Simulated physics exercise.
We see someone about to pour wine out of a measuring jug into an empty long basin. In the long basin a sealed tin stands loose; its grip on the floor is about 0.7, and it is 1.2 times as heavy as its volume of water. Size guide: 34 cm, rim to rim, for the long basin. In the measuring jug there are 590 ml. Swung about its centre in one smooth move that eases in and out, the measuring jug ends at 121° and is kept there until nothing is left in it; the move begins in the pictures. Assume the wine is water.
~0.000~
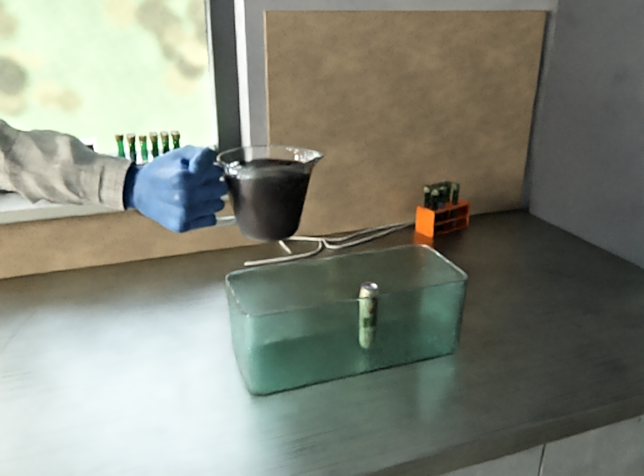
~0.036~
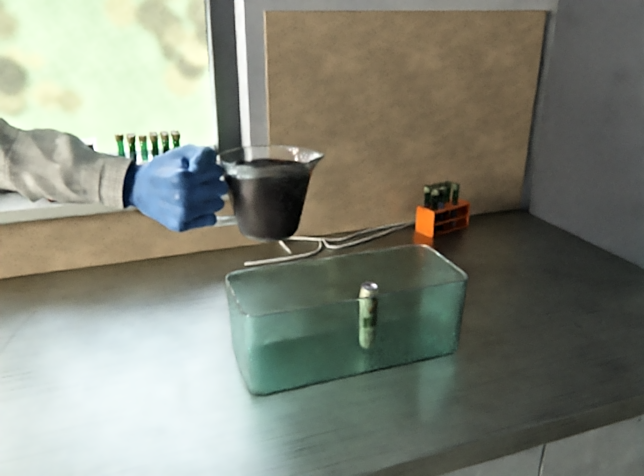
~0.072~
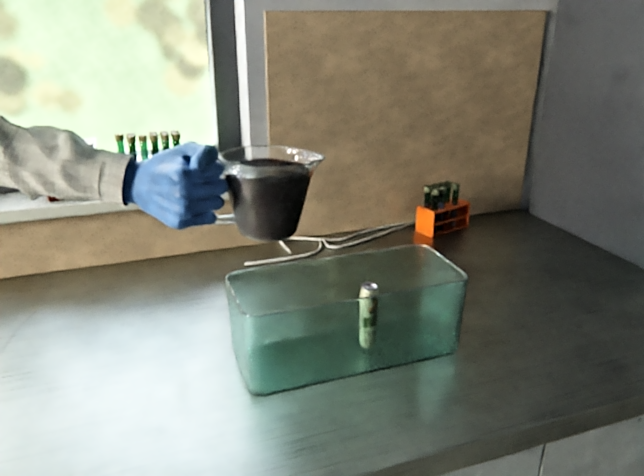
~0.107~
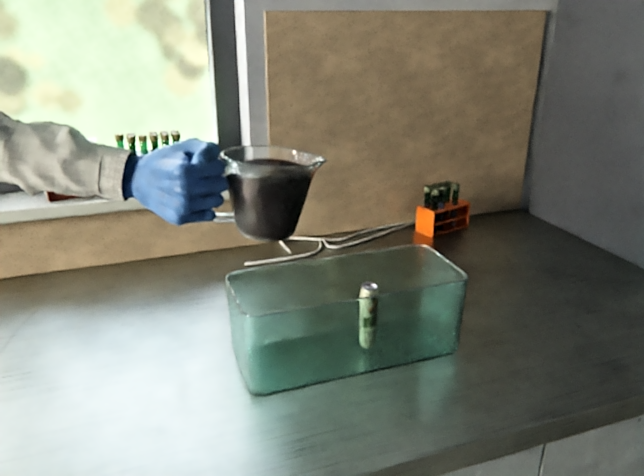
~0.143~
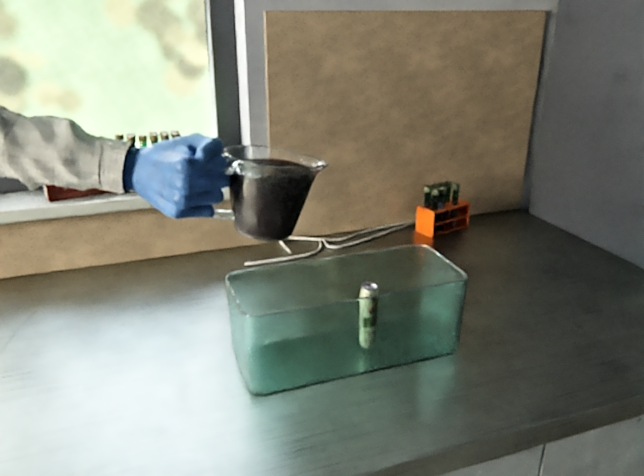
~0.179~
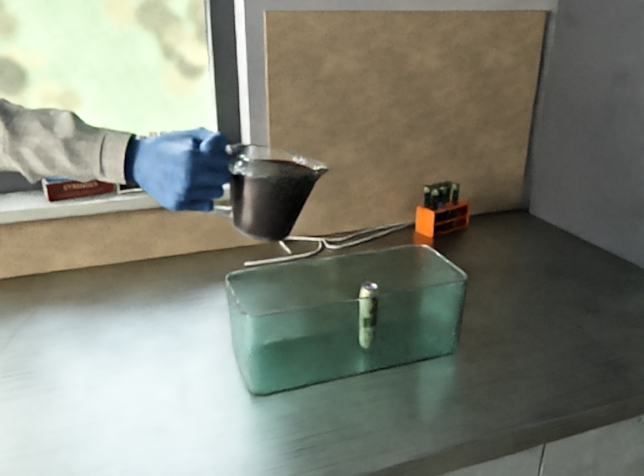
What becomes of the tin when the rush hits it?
It overturns.
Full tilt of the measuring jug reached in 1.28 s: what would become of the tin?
Then it tips over.
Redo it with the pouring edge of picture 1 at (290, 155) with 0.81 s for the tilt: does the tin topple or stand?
After that, the tin stays vertical.
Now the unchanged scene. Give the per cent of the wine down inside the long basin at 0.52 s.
At that time the basin holds about 20 per cent of the liquid.
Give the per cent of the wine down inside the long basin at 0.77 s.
That comes to about 94 percent.
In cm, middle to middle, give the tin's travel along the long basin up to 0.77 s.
Roughly 4 cm.
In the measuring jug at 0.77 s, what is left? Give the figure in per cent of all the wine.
Close to 1 in a hundred.
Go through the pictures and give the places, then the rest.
In the first frame, tilt 0°; pouring edge (323, 153); surface from (224, 171) to (308, 164); the long basin's rim runs from (234, 295) to (447, 261); the tin's top is at (369, 289).
In the second frame, tilt 1°; pouring edge (324, 154); surface from (224, 171) to (308, 164).
In the third frame, tilt 2°; pouring edge (325, 155); surface from (225, 171) to (308, 164).
In the fourth frame, tilt 5°; pouring edge (326, 158); surface from (226, 170) to (310, 165).
In the fifth frame, tilt 9°; pouring edge (328, 162); surface from (229, 168) to (312, 167).
In the sixth frame, tilt 14°; pouring edge (330, 167); surface from (231, 169) to (315, 168).
Then, 0.52 s in, the tilt is 86° and 49 per cent is still to pour; the tin stands where it began.
Then, 0.77 s in, the tilt is 120° and 1 per cent is still to pour; the tin leans 13°.
Then, 1.03 s in, the tilt is 121° and 0 per cent is still to pour; the tin lies on its side.
Then, 1.31 s in, the tilt is 121° and 0 per cent is still to pour; the tin lies on its side.
Finally, the tin lies on its side.
